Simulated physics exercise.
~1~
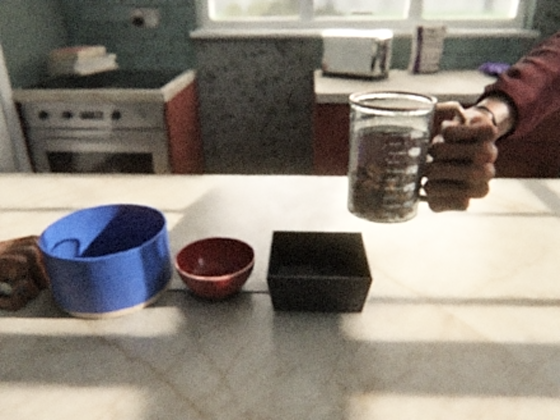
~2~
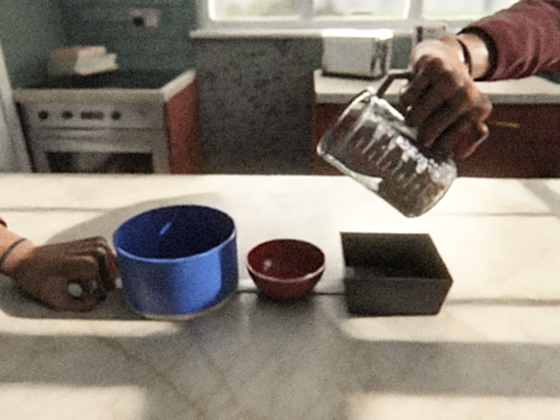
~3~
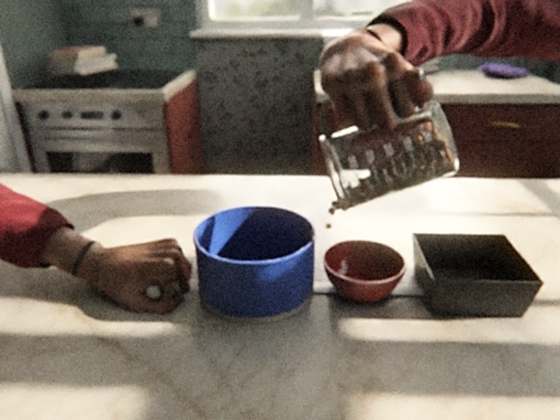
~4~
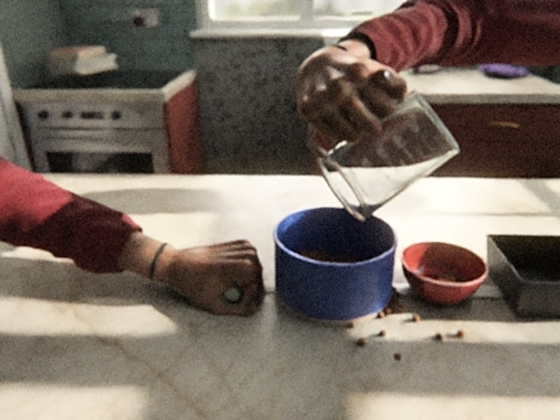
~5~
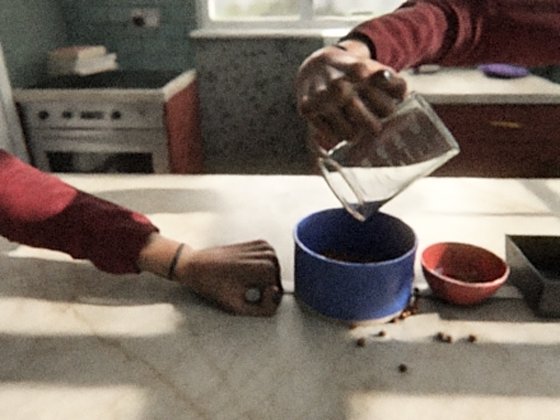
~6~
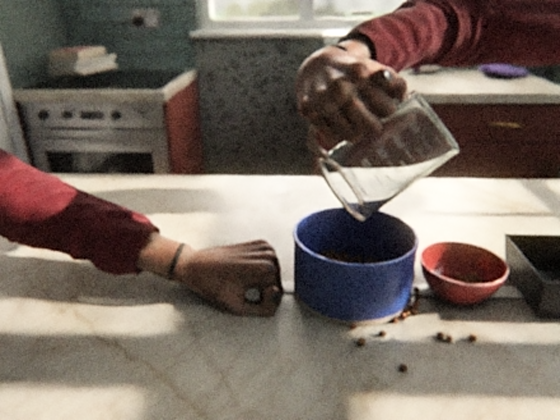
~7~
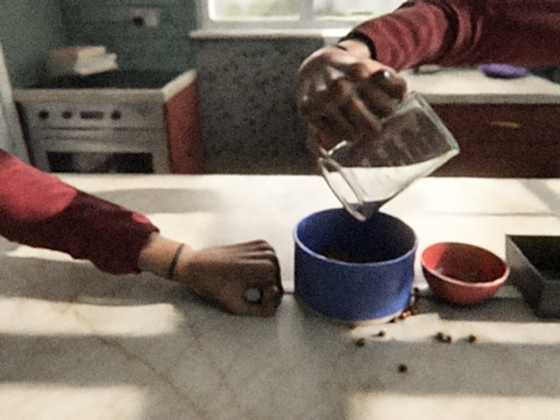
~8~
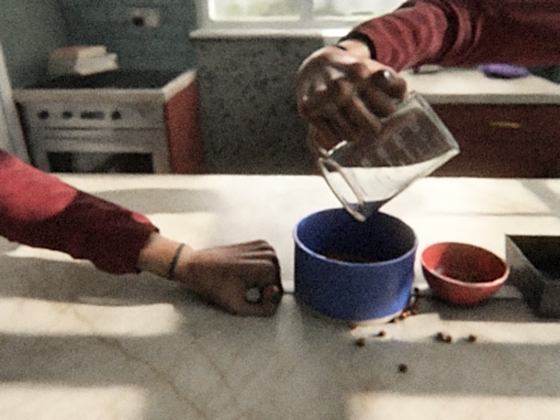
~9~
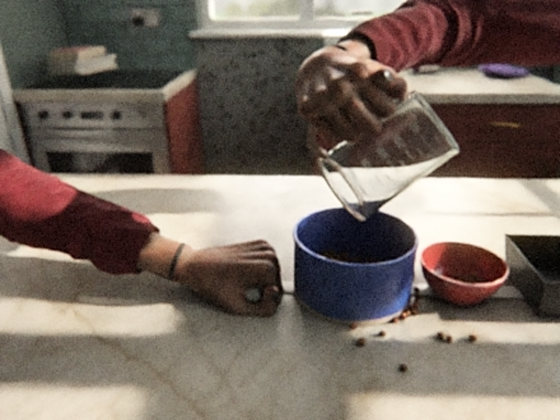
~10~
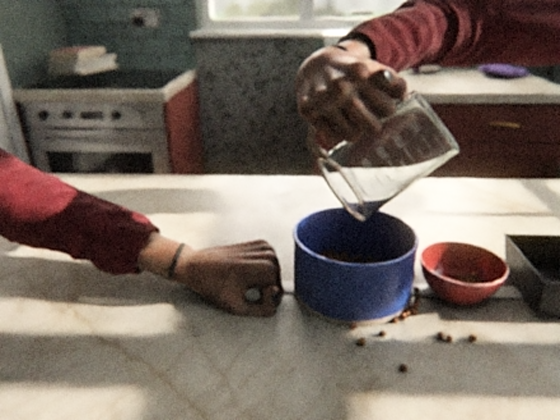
In a sunlit kitchen, seen from the front across a pale marble table, a blue pot, a small red bowl and a black tin stand in a row from left to right. One hand rests beside the pot while another, in a dark red sleeve, holds up a clear jug of brown cereal balls. The row slides steadily right as the jug tips over. Pieces begin falling near the red bowl, then pour into the blue pot as it arrives below. The dishes stop, leaving the jug tilted and empty, most pieces in the pot, a few in the bowl and some scattered on the table.
